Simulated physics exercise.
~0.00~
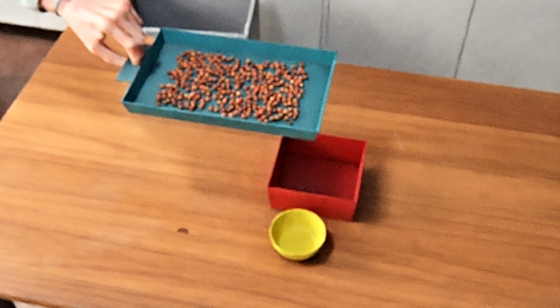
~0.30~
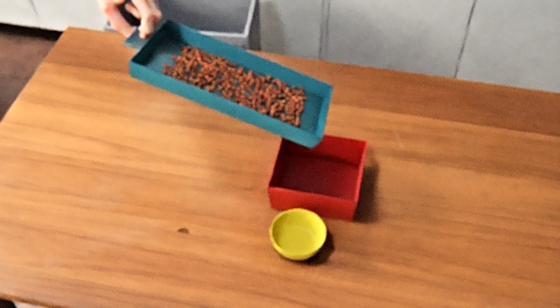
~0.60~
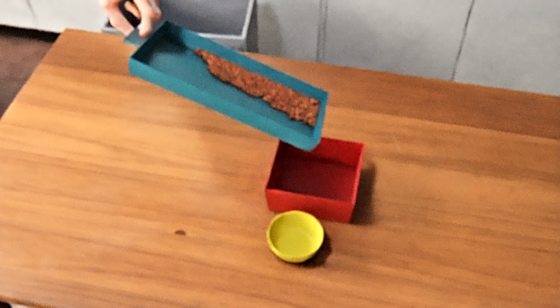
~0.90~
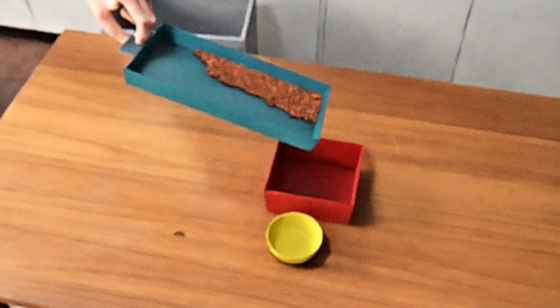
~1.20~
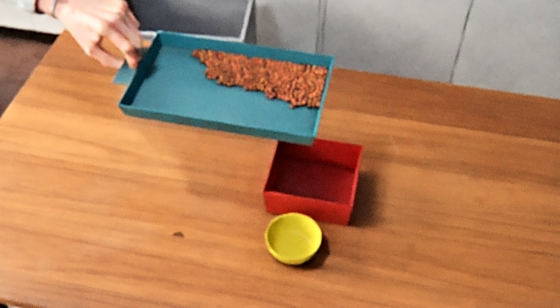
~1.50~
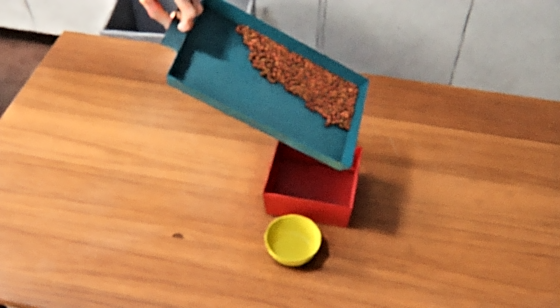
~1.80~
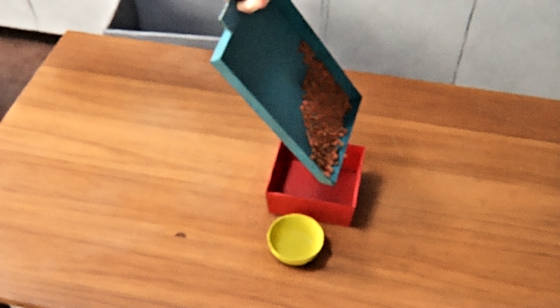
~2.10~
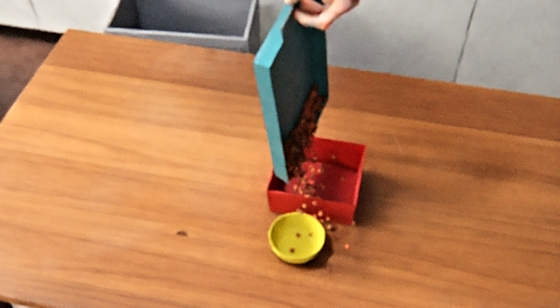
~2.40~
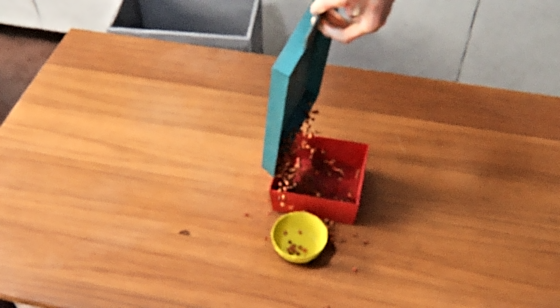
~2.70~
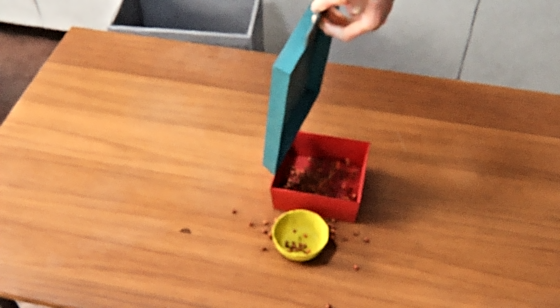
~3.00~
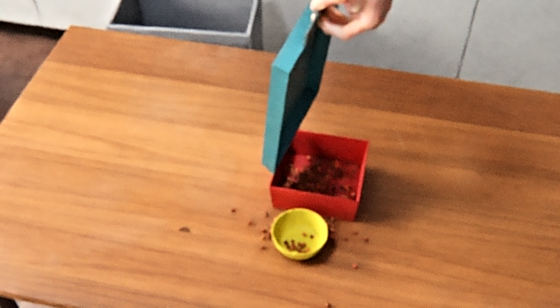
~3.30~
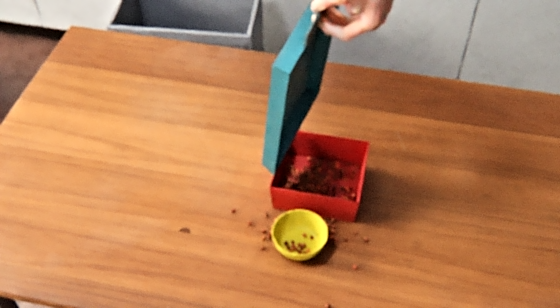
On a wooden table, a hand tilts a teal tray of small reddish-brown pellets, levels it, then tips it steeply over a red tin; most pellets land in the tin, while a few end up in the yellow bowl and scattered on the tabletop.
